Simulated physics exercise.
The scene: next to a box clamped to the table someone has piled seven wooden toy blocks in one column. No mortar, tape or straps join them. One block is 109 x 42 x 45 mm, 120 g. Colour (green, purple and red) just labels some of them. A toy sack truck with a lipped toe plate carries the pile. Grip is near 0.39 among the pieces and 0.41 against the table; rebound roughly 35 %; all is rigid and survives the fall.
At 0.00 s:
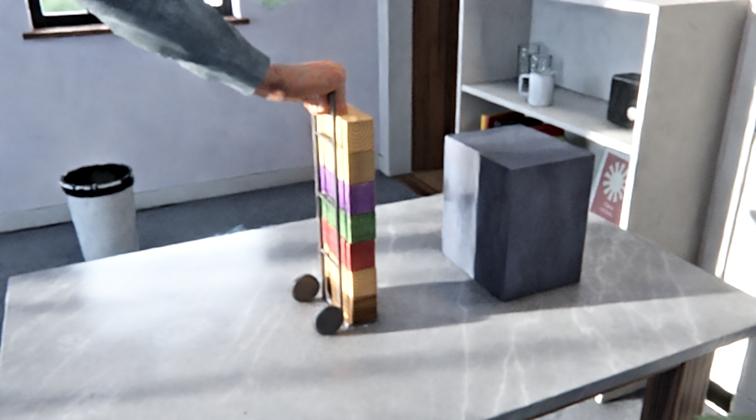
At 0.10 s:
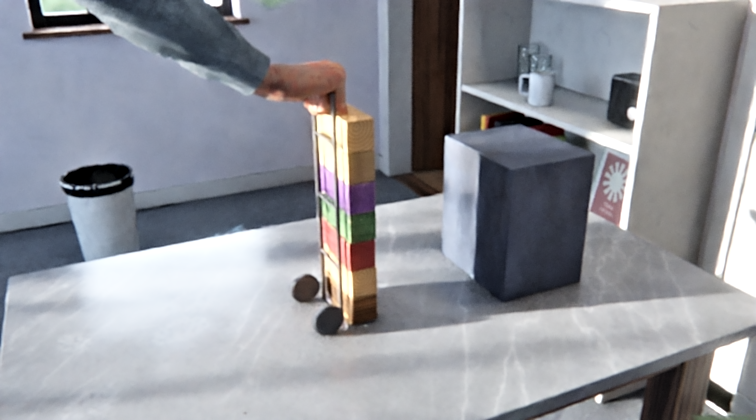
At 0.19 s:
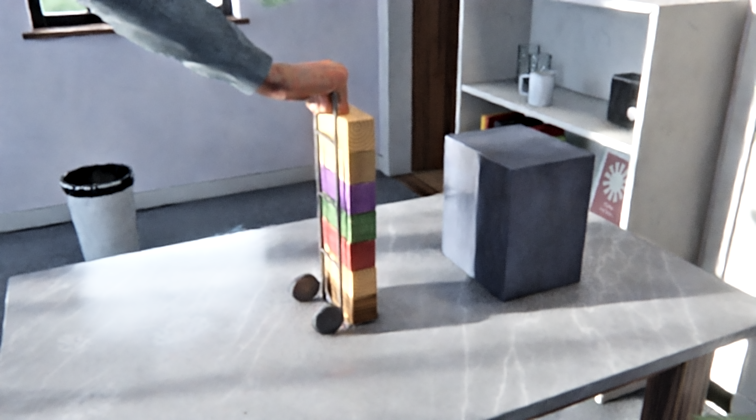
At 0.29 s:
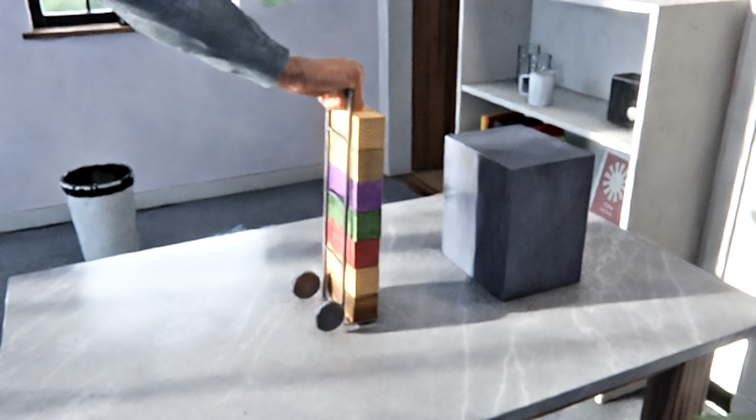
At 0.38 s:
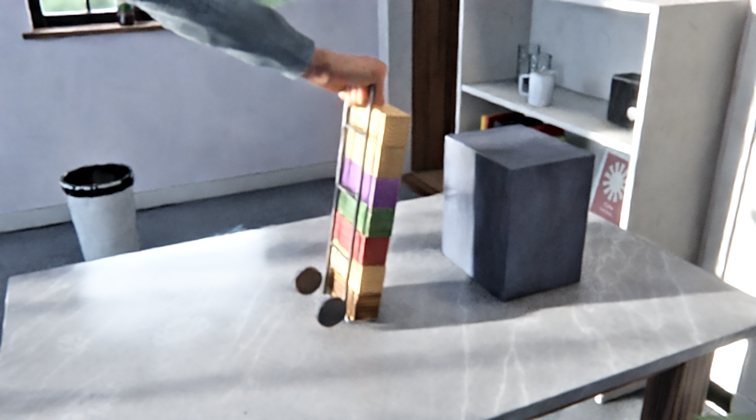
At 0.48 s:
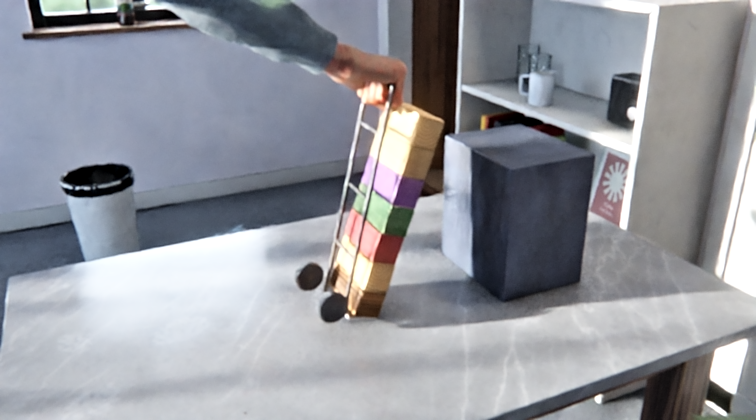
A hand holding a toy sack truck upright, then tilting it rightward, the stack of coloured blocks leaning toward a grey box.
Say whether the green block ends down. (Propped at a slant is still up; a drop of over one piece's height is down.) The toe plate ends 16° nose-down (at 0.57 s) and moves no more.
It falls.
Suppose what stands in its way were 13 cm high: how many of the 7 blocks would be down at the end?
Then 6.
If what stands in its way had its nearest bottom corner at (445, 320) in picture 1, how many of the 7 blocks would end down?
In that case 1.
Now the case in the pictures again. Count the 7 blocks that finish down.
It comes to 6.
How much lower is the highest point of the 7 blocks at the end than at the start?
Some 18 cm lower.
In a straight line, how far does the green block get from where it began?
Roughly 24 cm away.
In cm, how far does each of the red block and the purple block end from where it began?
Moved: Red 18, purple 24.
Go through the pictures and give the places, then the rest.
In the first picture (pixels give the middle of a visible side), truck frame (335, 146) 0° forward; green block (336, 217); red block (363, 257); purple block (362, 199); none has stirred.
Truck frame (335, 146) 0° forward; green block (336, 217), in the second picture.
Truck frame (336, 145) 0° forward; green block (336, 216), in the third picture.
Truck frame (349, 141) 4° forward; green block (341, 214) 3° from how it stood; purple block (370, 196) 3° from how it stood; steepest lean 3°, the block at (340, 294); movement in 7 of them, in the fourth picture.
Truck frame (366, 137) 9° forward; green block (354, 210) 10° from how it stood; purple block (386, 194) 10° from how it stood; movement in 7 of them, in the fifth picture.
Truck frame (382, 136) 14° forward; green block (371, 207) 20° from how it stood; purple block (408, 193) 20° from how it stood; red block (388, 250) 20° from how it stood; steepest lean 20°, the block at (398, 121); movement in 7 of them, in the sixth picture.
After 0.56 s, none of the 7 blocks down, 7 disturbed; green block 32° from how it stood; purple block 32° from how it stood, 20 mm lower.
After 0.70 s, 5 of the 7 blocks down; green block 58° from how it stood, 7 cm lower; red block 61° from how it stood, 49 mm lower.
After 1.00 s, 6 of the 7 blocks down; green block 14 cm lower; red block on its side.
In the end (1.9 s), 6 of the 7 blocks down; green block 14 cm lower; red block on its side; purple block 14 cm lower. From the last view, middles, green block near (449, 263), red block near (429, 275).
